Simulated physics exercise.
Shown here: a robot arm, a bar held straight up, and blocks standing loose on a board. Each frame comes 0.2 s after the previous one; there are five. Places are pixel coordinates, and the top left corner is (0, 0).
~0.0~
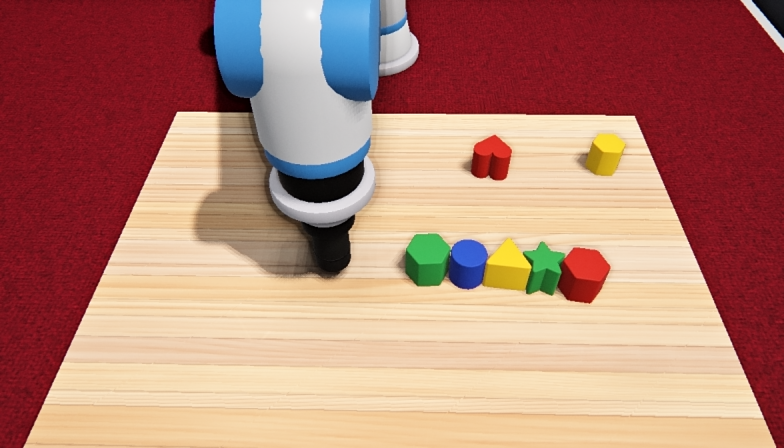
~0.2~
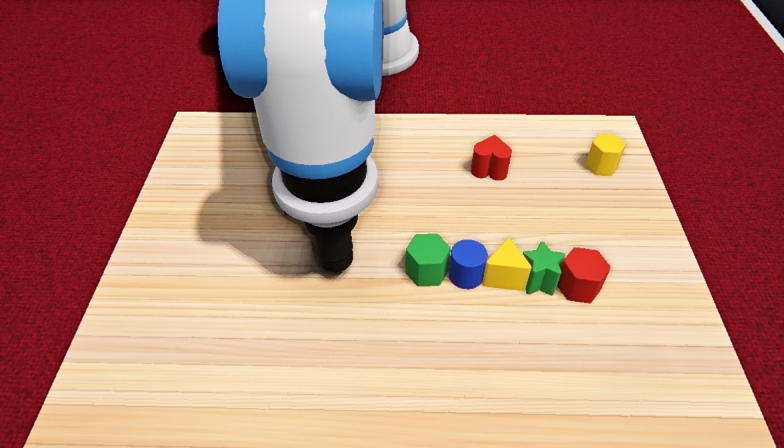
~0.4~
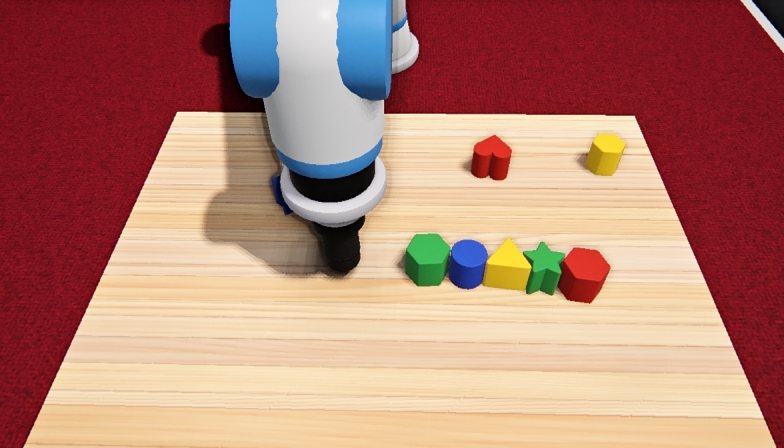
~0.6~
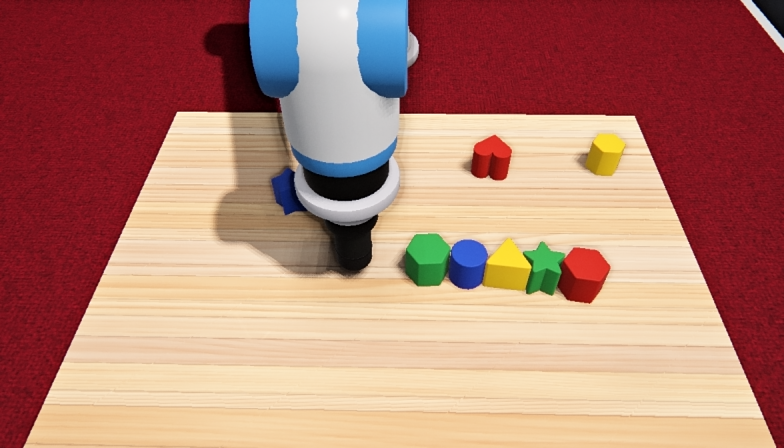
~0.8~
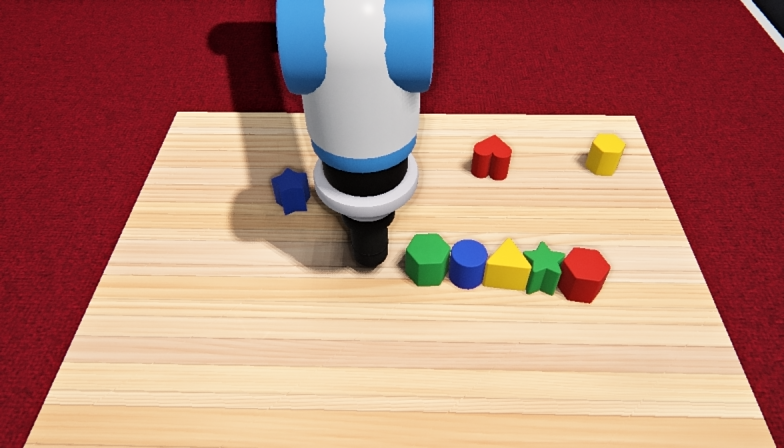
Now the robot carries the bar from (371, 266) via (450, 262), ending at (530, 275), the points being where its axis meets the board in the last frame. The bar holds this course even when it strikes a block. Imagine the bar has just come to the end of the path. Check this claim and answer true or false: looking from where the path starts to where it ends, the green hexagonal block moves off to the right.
It is false.
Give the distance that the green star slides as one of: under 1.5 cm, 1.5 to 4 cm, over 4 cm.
Offset: Above 4 cm.
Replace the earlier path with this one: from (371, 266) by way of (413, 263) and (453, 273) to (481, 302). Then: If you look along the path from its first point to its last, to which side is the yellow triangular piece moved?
Rightward.
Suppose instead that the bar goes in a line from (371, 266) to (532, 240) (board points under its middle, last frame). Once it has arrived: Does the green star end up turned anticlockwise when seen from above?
Short answer: Yes.
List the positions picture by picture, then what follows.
The first picture shows lower end of the bar (334, 259), tops of blocks, green hexagonal block (428, 248), blue disc (469, 252), yellow triangular piece (509, 255), green star (545, 258), red hexagonal block (587, 263).
The second picture shows bar (336, 259), blocks as before.
The third picture shows bar (343, 259), blocks as before.
The fourth picture shows bar (355, 258), blocks as before.
The fifth picture shows bar (371, 254), green hexagonal block (428, 248), blue disc (469, 252), yellow triangular piece (509, 255), green star (545, 258), red hexagonal block (587, 263).
On the path given first. One third of the way, bar (425, 250); green hexagonal block (464, 240), turned 25° anticlockwise; blue disc (502, 254); yellow triangular piece (531, 271); green star (558, 259), turned 15° anticlockwise; red hexagonal block (595, 263).
Two thirds of the way, bar (480, 254); green hexagonal block (511, 227), turned 55° anticlockwise; blue disc (529, 257); yellow triangular piece (543, 287), turned 15° clockwise; green star (569, 265), turned 25° anticlockwise; red hexagonal block (605, 263).
At the end, bar (534, 263); green hexagonal block (538, 223), turned 115° anticlockwise; blue disc (568, 272); yellow triangular piece (550, 296), turned 65° clockwise; green star (604, 285), turned 30° anticlockwise; red hexagonal block (635, 268), turned 55° anticlockwise.
